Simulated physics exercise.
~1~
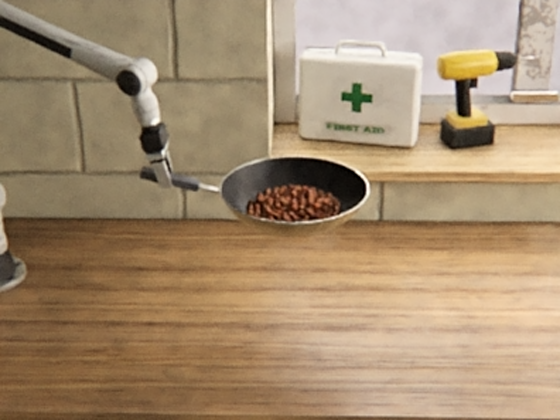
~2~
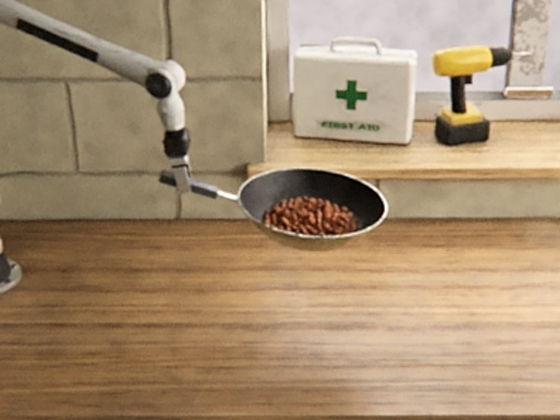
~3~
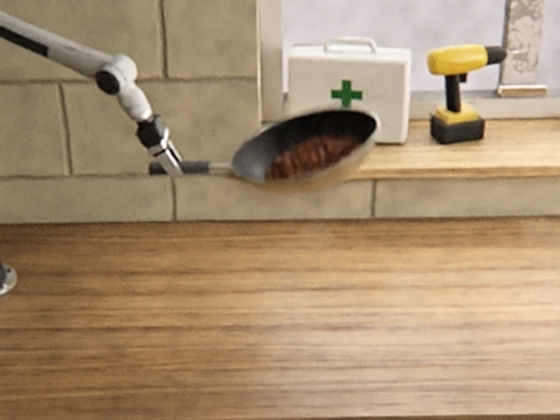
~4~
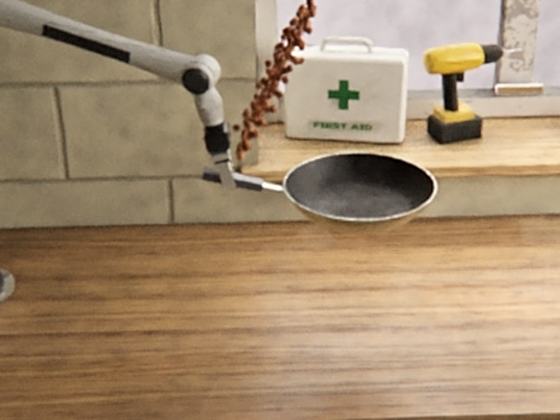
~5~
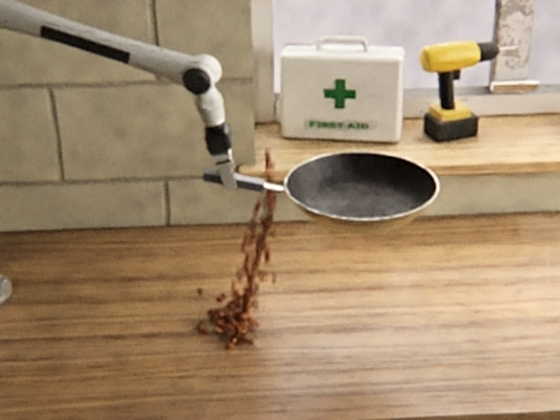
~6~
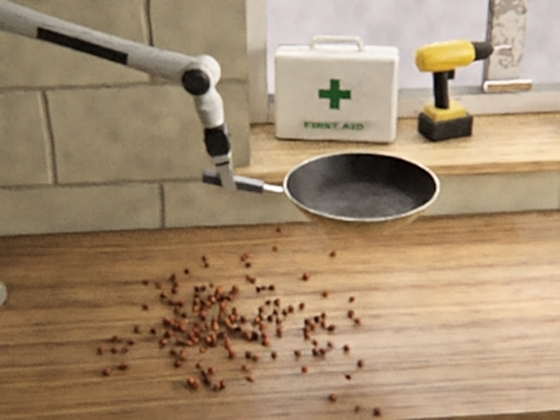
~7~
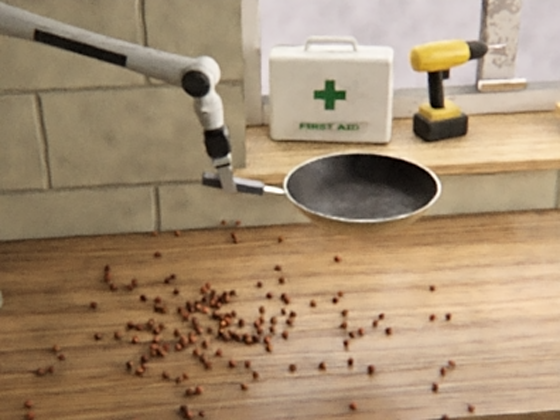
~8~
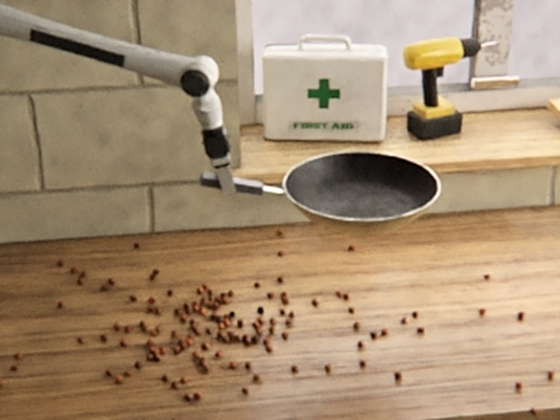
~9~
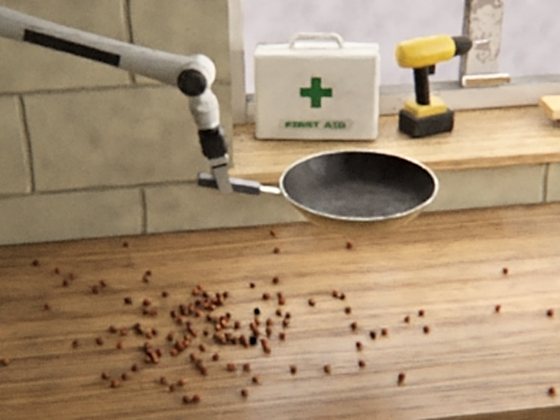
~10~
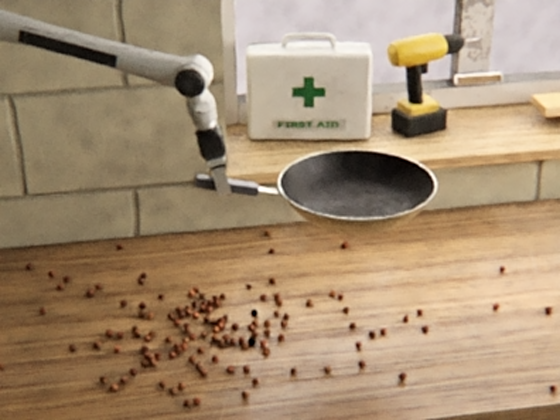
Robot arm tossing hazelnuts from a frying pan, missing the catch as they all fall and scatter across a wooden table.
